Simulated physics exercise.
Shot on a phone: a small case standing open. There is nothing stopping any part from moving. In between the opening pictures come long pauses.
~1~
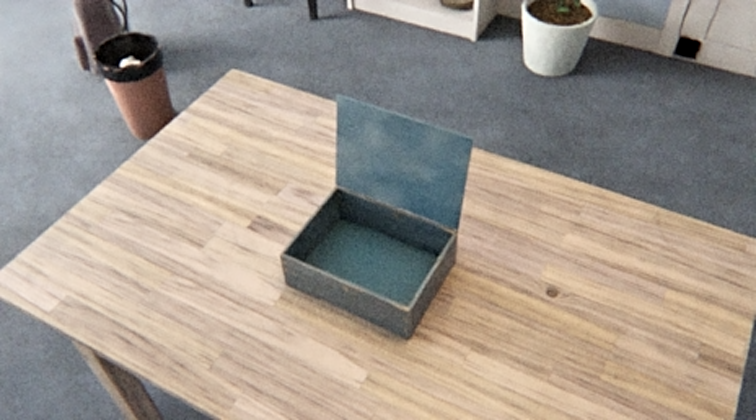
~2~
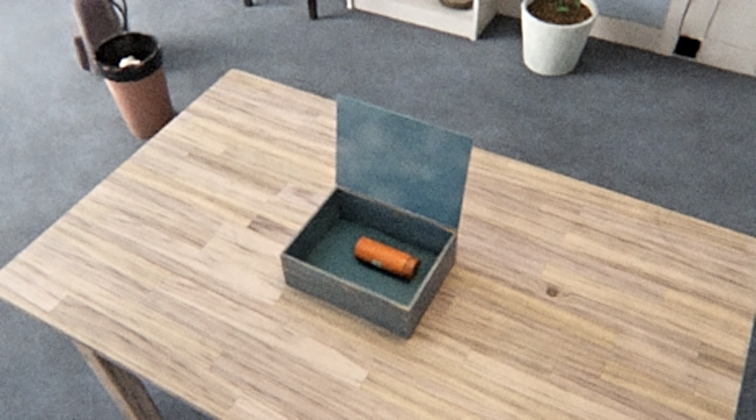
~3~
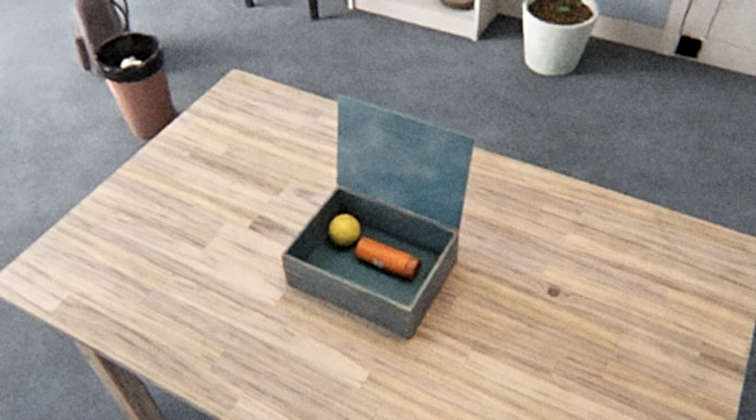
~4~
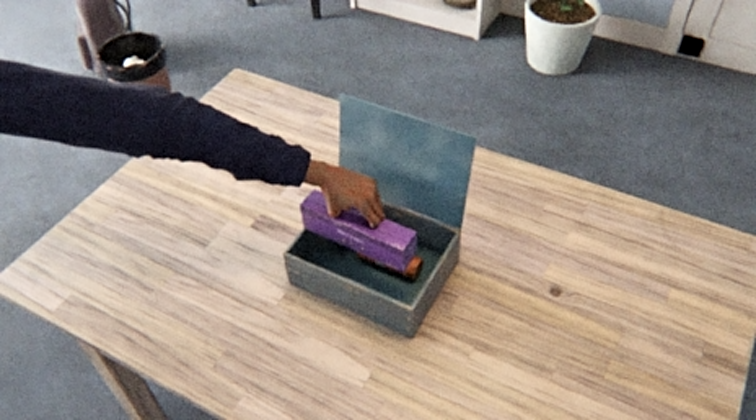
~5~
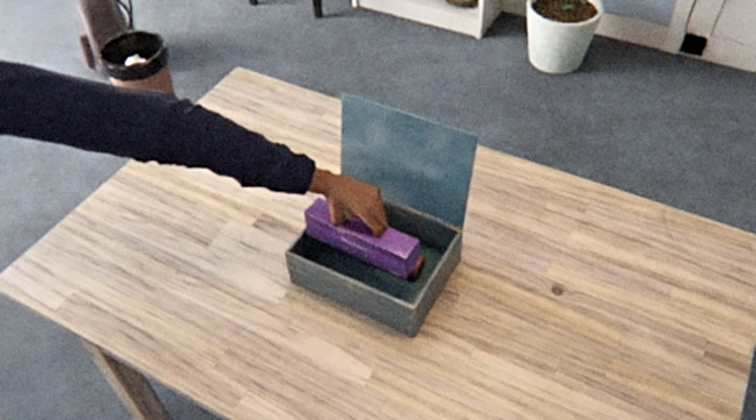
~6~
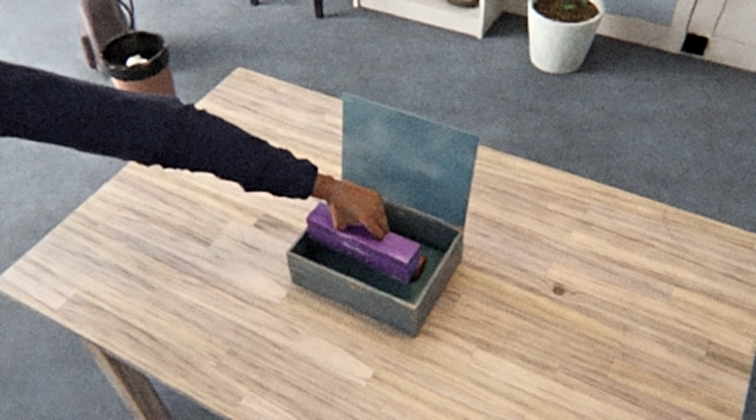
A hand lowers a purple carton into an open box holding an orange cylinder.
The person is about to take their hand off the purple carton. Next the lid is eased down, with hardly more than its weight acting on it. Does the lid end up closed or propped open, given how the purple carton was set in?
The lid ends up closed.
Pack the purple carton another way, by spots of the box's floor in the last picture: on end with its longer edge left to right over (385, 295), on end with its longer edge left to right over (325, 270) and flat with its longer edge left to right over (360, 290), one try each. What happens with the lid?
Well, the first try leaves the lid standing open, the second leaves it standing open, and the third leaves it lying shut.
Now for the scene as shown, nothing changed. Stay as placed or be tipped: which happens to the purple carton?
As it turns out, the purple carton keeps its original angle.
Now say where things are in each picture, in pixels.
The last thing is not in view yet, in the first picture.
The last thing is not in view yet, in the second picture.
The last thing is not in view yet; yellow lemon (344, 230), in the third picture.
Coming down; purple carton (357, 229), in the fourth picture.
Coming down; purple carton (361, 237), in the fifth picture.
Put in, still held; purple carton (362, 242), in the sixth picture.
Then, 1.20 s on from there, lid starting down; purple carton shifted a little near (362, 265); orange shaker shifted about its own width.
Then, 1.80 s on from there, lid 35° above the rim; purple carton shifted a little near (362, 265); orange shaker shifted about its own width.
In the end, lid shut; moved from the start, orange shaker and purple carton; yellow lemon unmoved. At the end, from the last picture's camera, purple carton near (362, 265).
